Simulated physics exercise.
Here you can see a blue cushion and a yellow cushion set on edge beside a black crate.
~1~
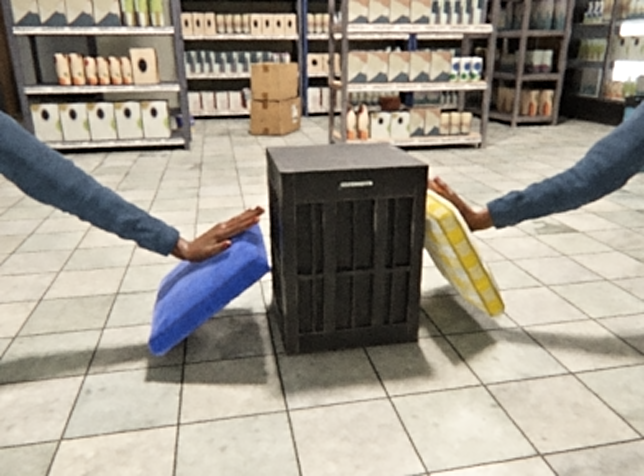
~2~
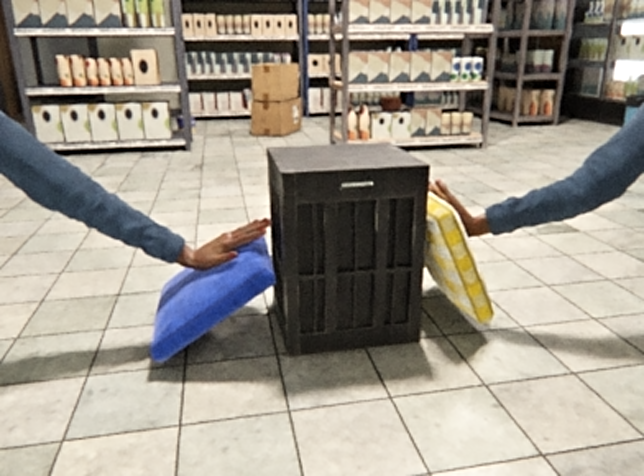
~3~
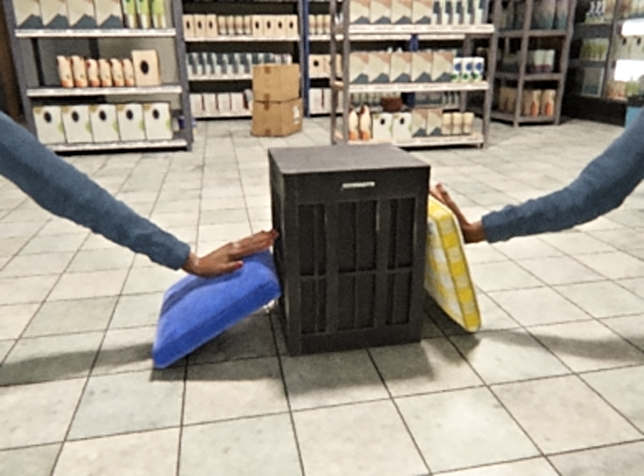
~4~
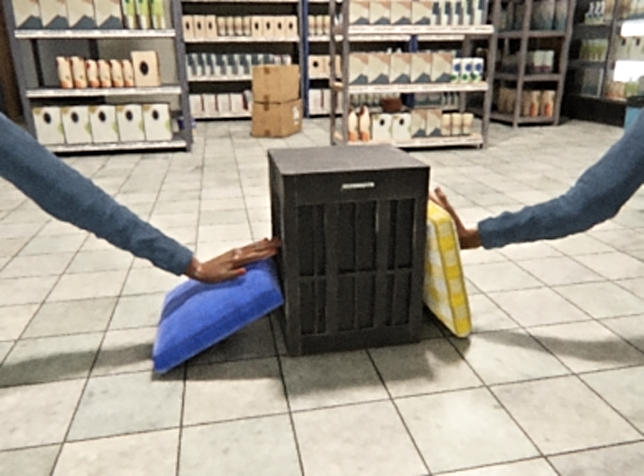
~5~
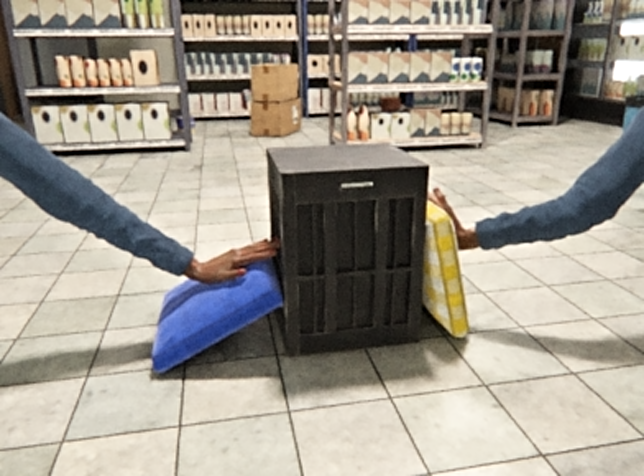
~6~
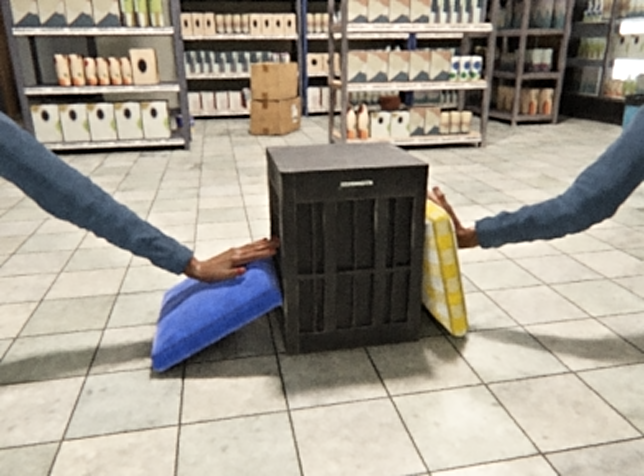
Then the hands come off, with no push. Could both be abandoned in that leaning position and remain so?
My prediction: My guess is the blue cushion will come down; my guess is the yellow cushion won't come down.
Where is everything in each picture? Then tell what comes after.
In the first frame, blue cushion foot (156, 350), head (266, 265); yellow cushion foot (498, 313), head (444, 217).
In the second frame, blue cushion foot (157, 356); yellow cushion foot (486, 320).
In the third frame, blue cushion foot (159, 362); yellow cushion foot (474, 328).
In the fourth frame, blue cushion foot (159, 367); yellow cushion foot (463, 333).
In the fifth frame, blue cushion foot (158, 366); yellow cushion foot (460, 333).
In the sixth frame, blue cushion foot (157, 365), head (278, 297), at a low slant; yellow cushion foot (460, 332), head (440, 220), almost upright.
Then, 0.30 s later than the last view, blue cushion flat on the floor near (215, 317); yellow cushion against the side near (427, 256).
Then, 0.64 s later than the last view, blue cushion flat on the floor near (212, 317); yellow cushion against the side near (427, 256).
Finally, blue cushion flat on the floor near (212, 317); yellow cushion against the side near (427, 256). The blue cushion slumps to the floor and the yellow cushion remains propped up.
